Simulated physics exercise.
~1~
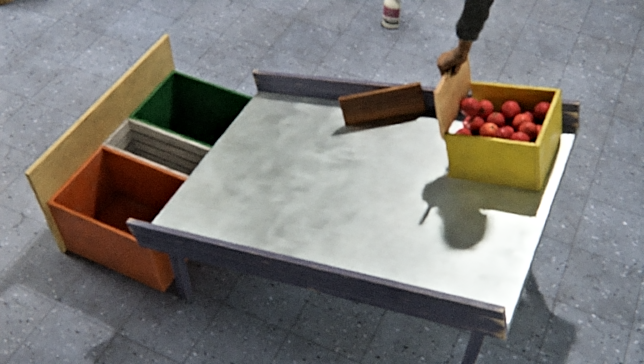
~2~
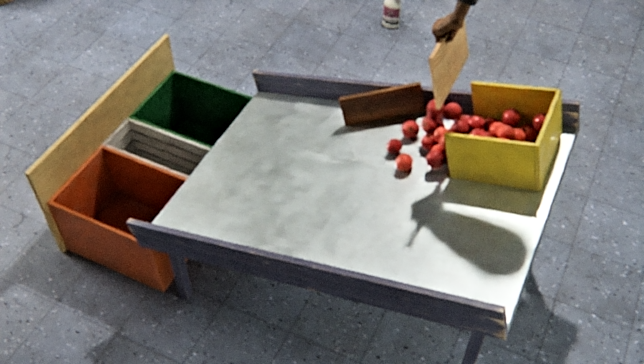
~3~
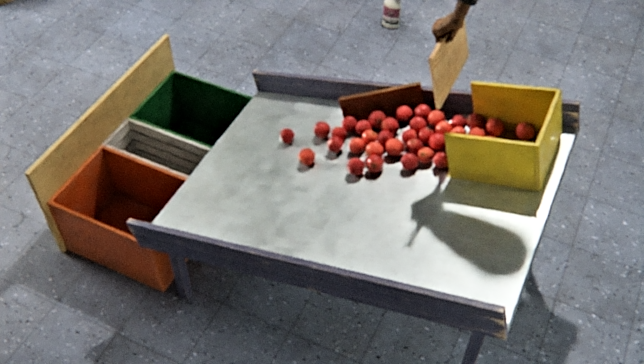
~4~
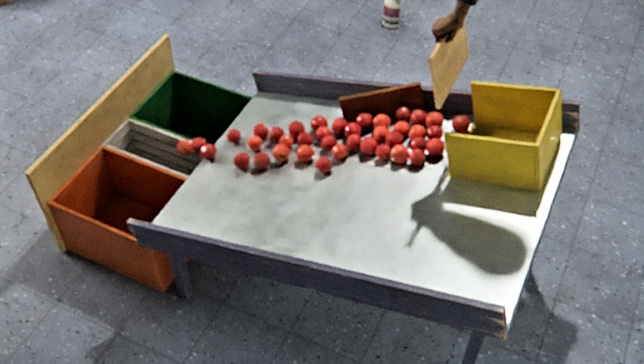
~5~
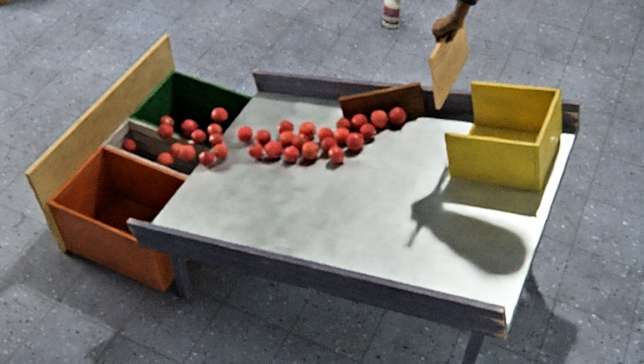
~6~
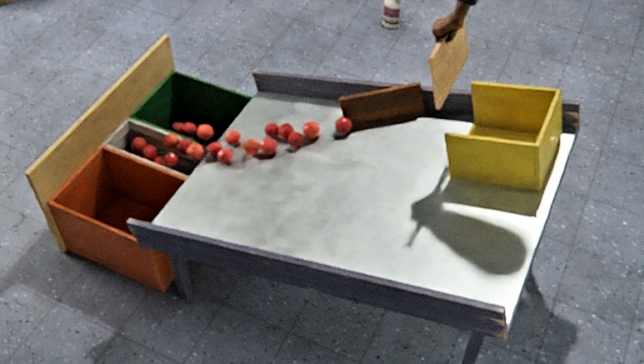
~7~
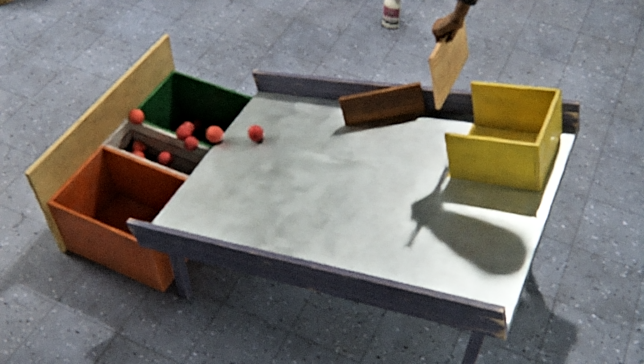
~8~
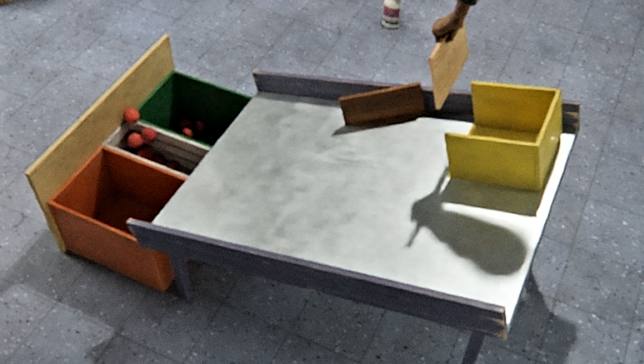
In this clip, a hand lifts a wooden gate from a yellow pen, and red tomatoes roll left down a sloping table past an angled board, dropping into the middle white bin and the green tub until the table is empty, while the orange bin collects none.
